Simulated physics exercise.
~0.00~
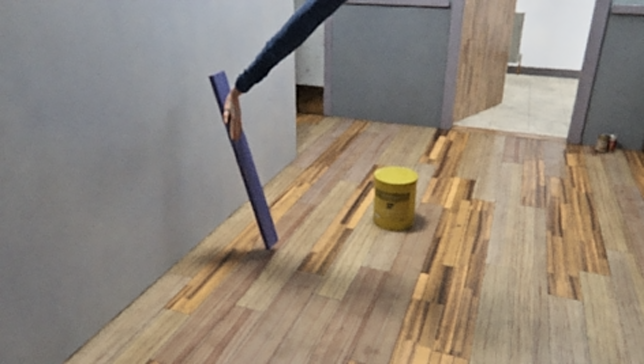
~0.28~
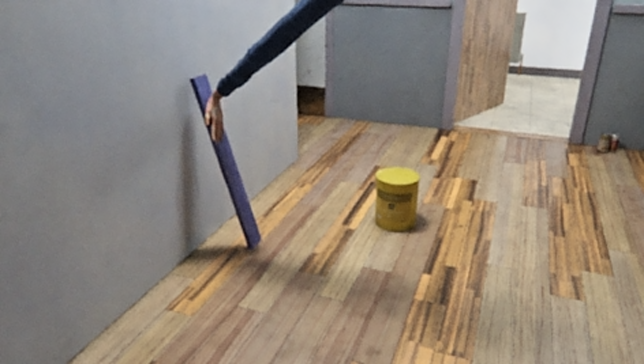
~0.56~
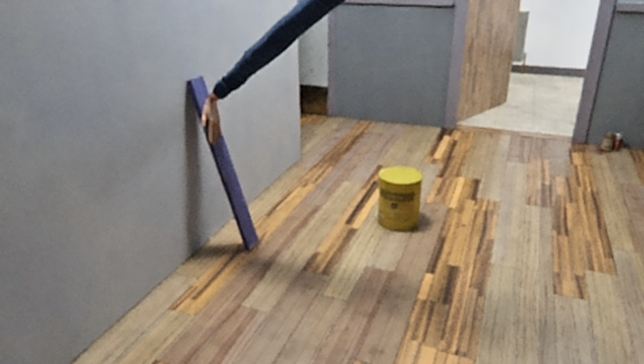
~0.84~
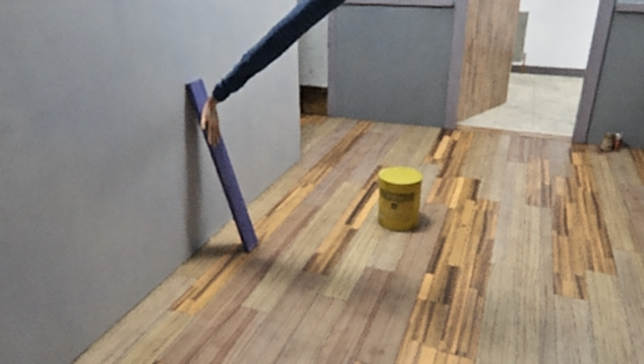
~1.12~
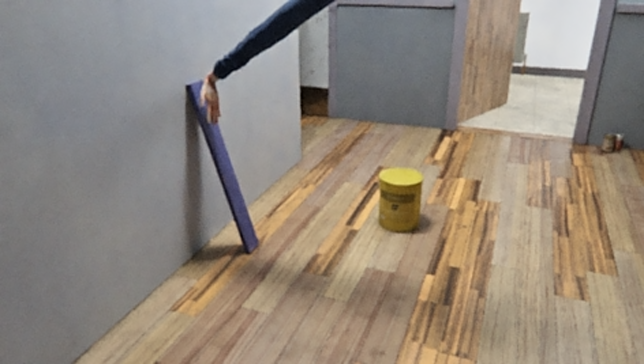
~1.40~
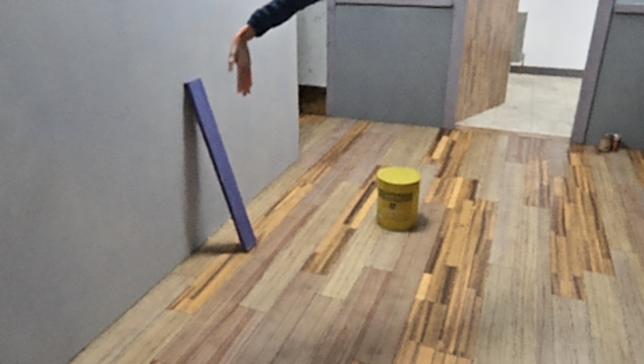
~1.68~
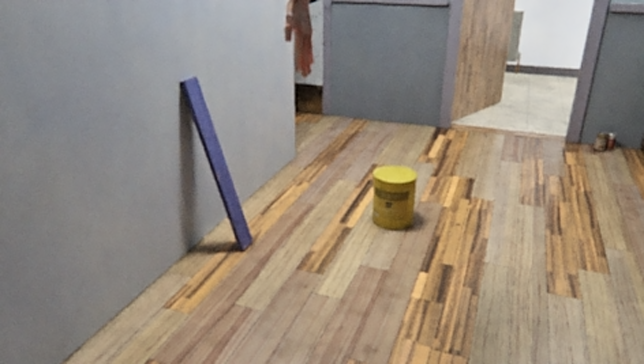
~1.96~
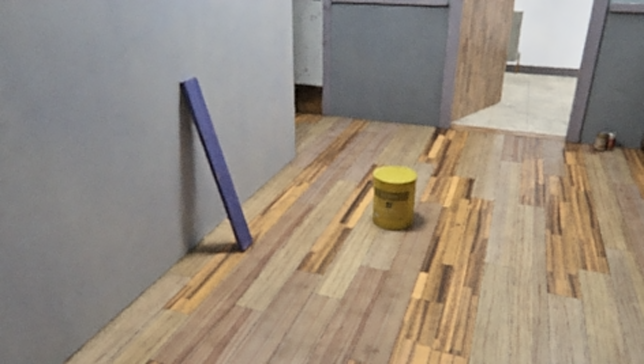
Blue plank being tilted left against a grey wall by a hand, which lets go and withdraws, leaving it leaning near a yellow pail.
